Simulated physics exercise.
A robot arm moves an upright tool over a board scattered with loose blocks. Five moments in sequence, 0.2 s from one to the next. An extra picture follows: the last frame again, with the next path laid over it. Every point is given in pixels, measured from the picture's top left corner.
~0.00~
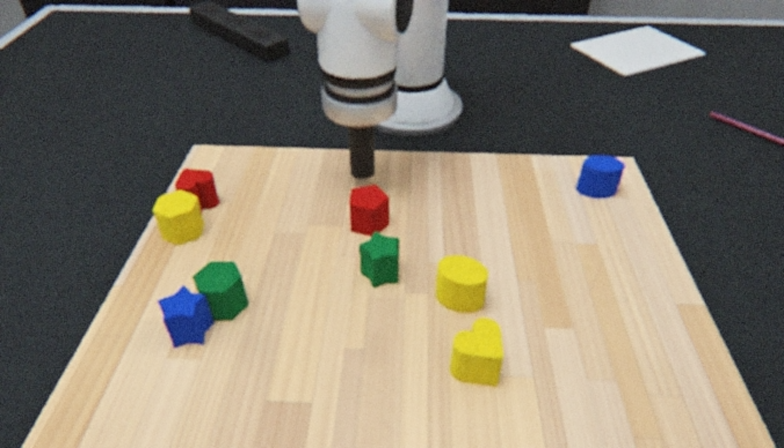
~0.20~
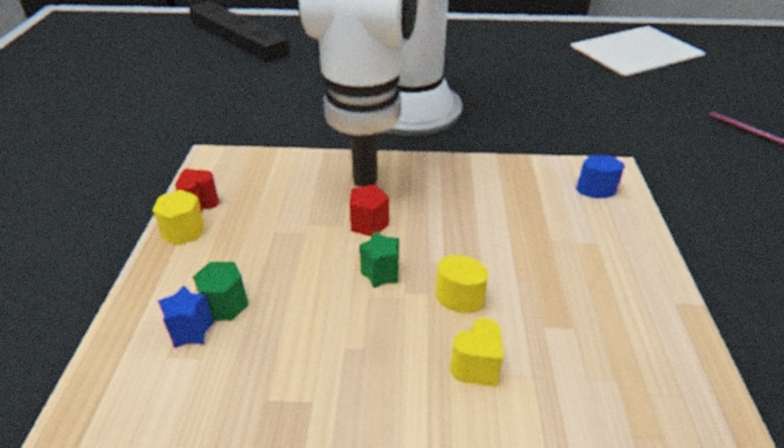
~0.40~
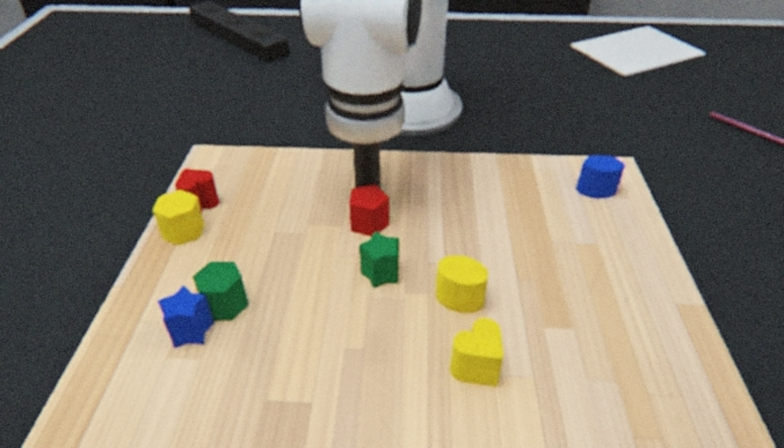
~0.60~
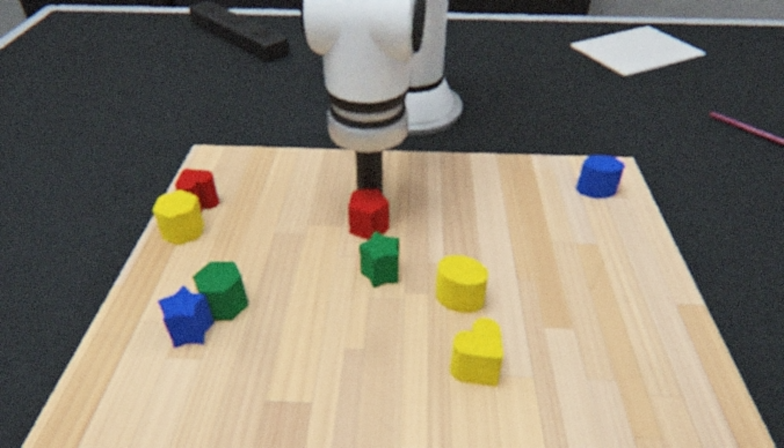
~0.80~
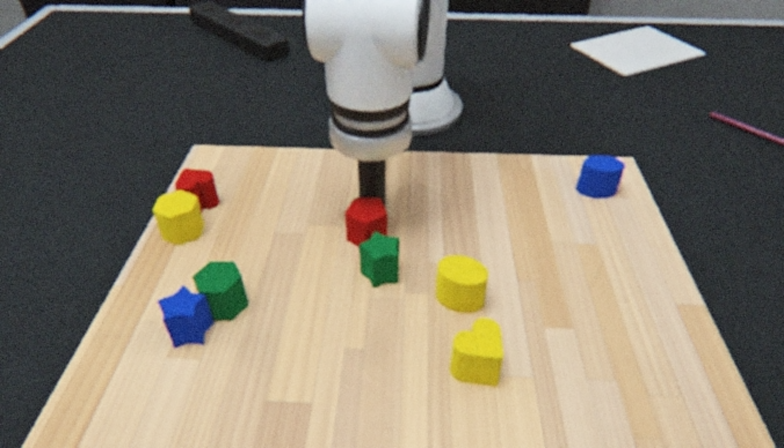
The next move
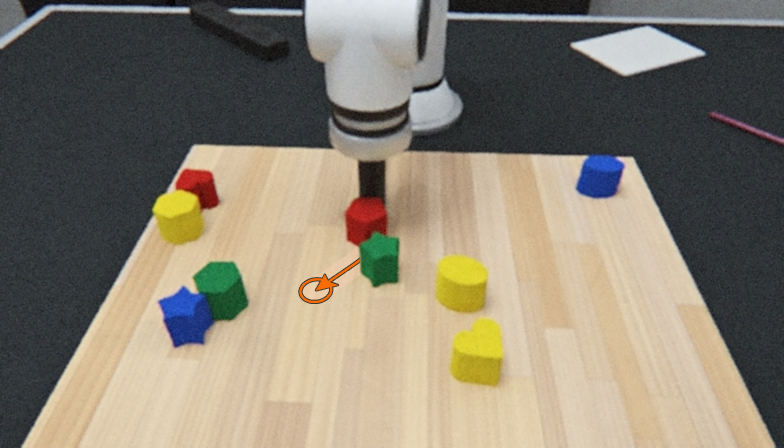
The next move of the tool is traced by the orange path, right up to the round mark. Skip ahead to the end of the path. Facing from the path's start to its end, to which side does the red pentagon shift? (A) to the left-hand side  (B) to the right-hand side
A (to the left-hand side)
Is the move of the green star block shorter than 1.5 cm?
No - that is not the case.
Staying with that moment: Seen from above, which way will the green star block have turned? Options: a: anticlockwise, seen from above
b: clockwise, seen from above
That would be a.
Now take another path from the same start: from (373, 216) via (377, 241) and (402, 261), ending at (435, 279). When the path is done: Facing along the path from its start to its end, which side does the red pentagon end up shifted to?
Shifted right.
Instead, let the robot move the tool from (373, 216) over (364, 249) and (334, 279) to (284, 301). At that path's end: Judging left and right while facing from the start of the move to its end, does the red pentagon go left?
I'd say yes.
Path on the board, from (373, 216) by way of (372, 243) and (349, 268) to (316, 290).
What follows on the original path. One third of the way, tool (371, 233); red pentagon (357, 236), turned 25° clockwise; green star block (383, 259), turned 35° anticlockwise.
Two thirds of the way, tool (348, 257); red pentagon (337, 264); green star block (381, 269), turned 90° anticlockwise.
At the end, tool (315, 279); green hexagonal block in place; red pentagon (323, 287), turned 30° anticlockwise; green star block (381, 269), turned 90° anticlockwise.
